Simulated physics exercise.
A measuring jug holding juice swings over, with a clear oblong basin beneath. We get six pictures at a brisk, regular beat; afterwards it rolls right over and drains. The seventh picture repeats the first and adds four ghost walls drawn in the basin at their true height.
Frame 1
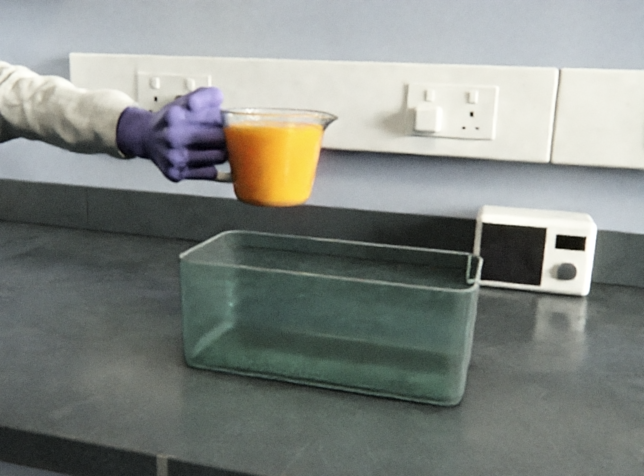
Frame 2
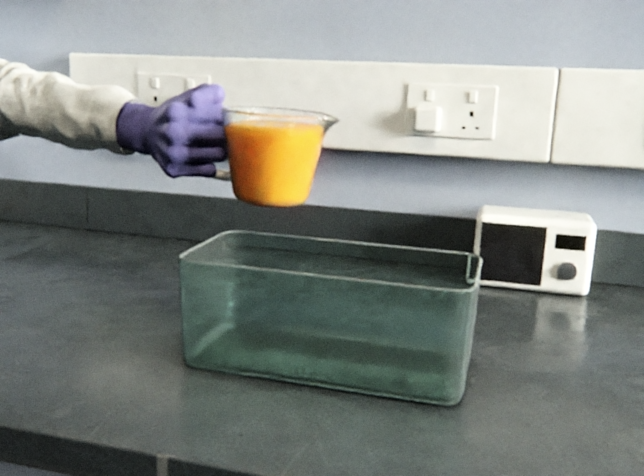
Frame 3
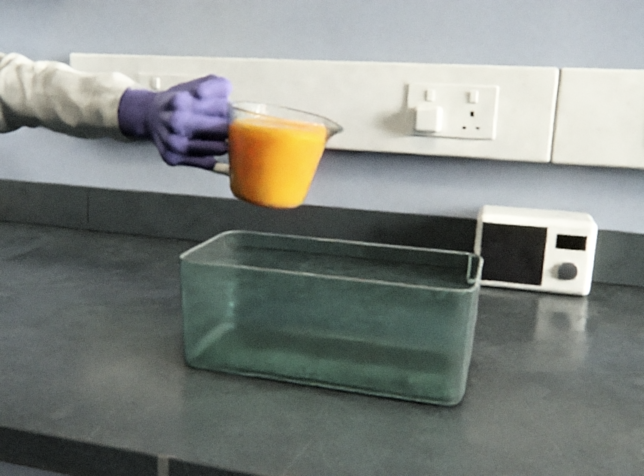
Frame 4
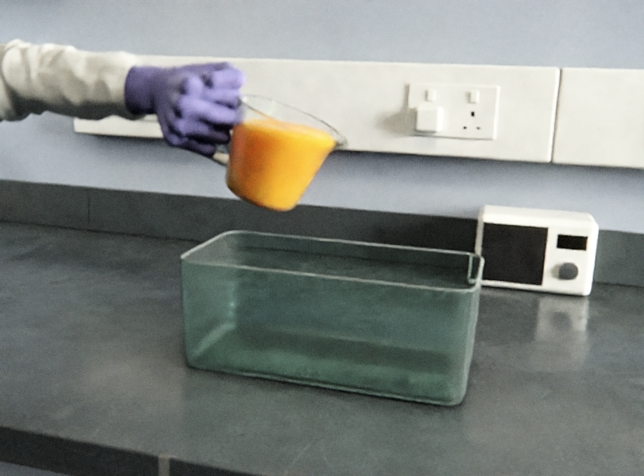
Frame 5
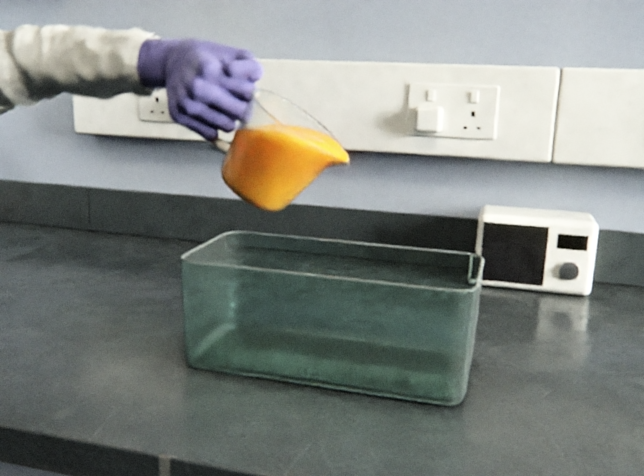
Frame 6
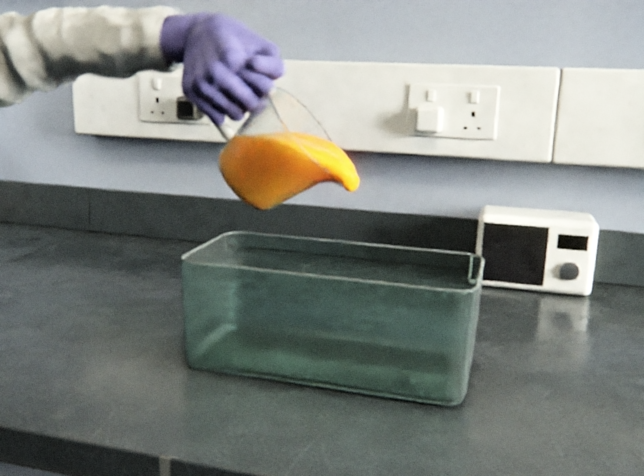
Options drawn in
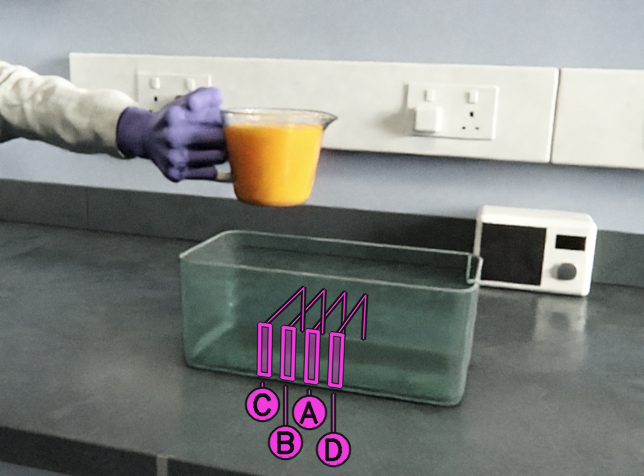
On a grey worktop, a purple-gloved hand tilting a glass jug of orange juice rightward above a clear basin, juice reaching past the lip.
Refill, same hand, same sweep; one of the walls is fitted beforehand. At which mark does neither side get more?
The answer is position D.
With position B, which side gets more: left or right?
The right side.
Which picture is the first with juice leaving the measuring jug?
In picture 5.
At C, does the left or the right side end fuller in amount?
The right one.
On the marked copy, A at (309, 390); B at (285, 386); C at (262, 382); D at (333, 393).
With A, about 10 % ends left of the wall and 88 % right of it.
With B, about 3 % ends left of the wall and 95 % right of it.
With C, about 2 % ends left of the wall and 96 % right of it.
With D, about 48 % ends left of the wall and 49 % right of it; 3 % is lost outside.
